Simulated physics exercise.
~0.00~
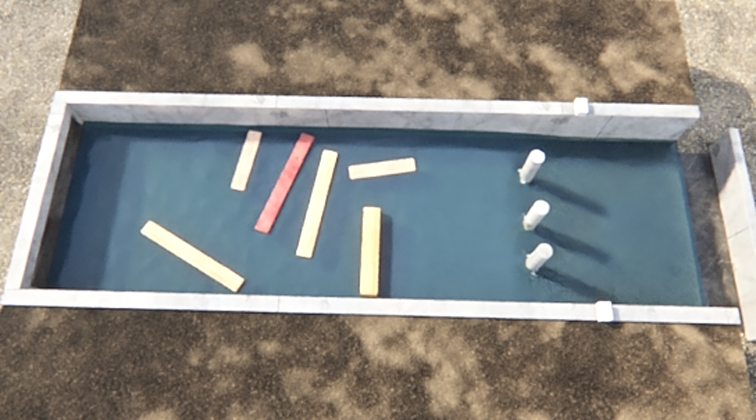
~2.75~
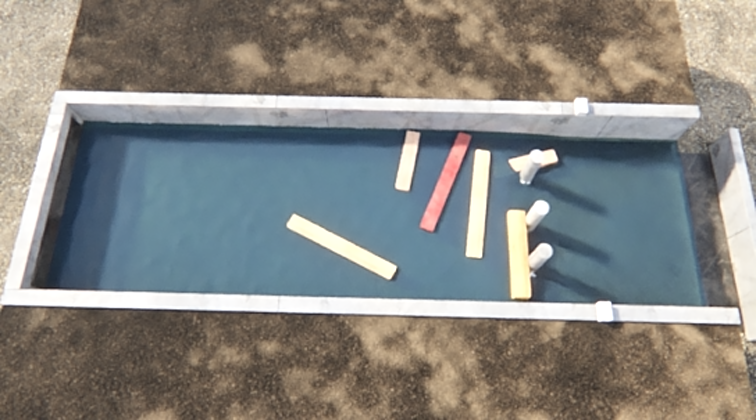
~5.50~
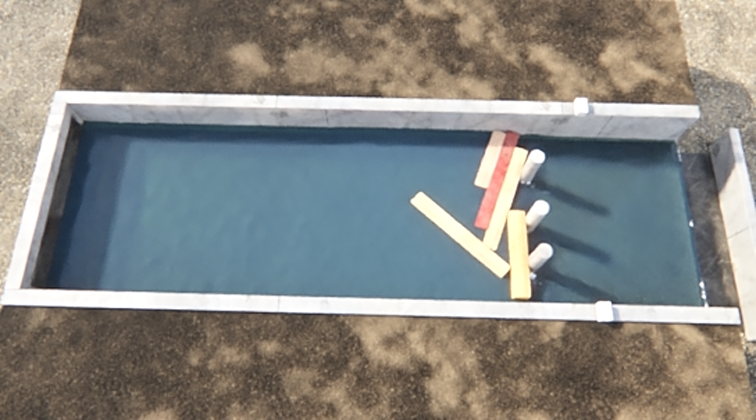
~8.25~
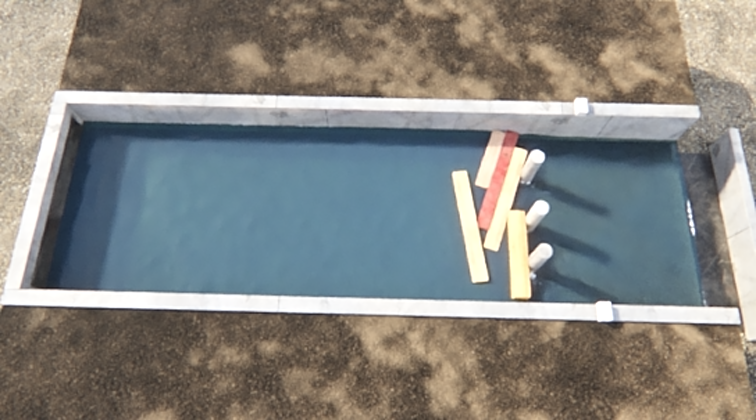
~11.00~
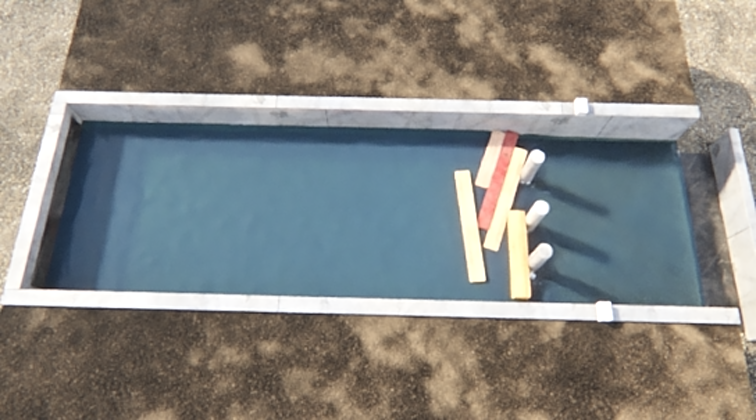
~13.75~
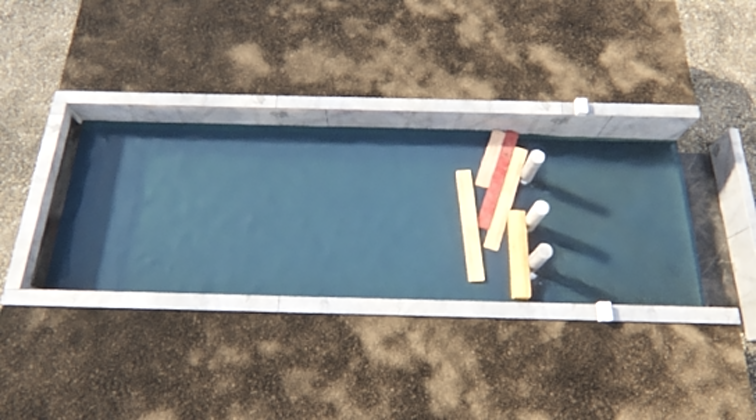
In a water channel, planks drift right and jam against white posts, the red one included.
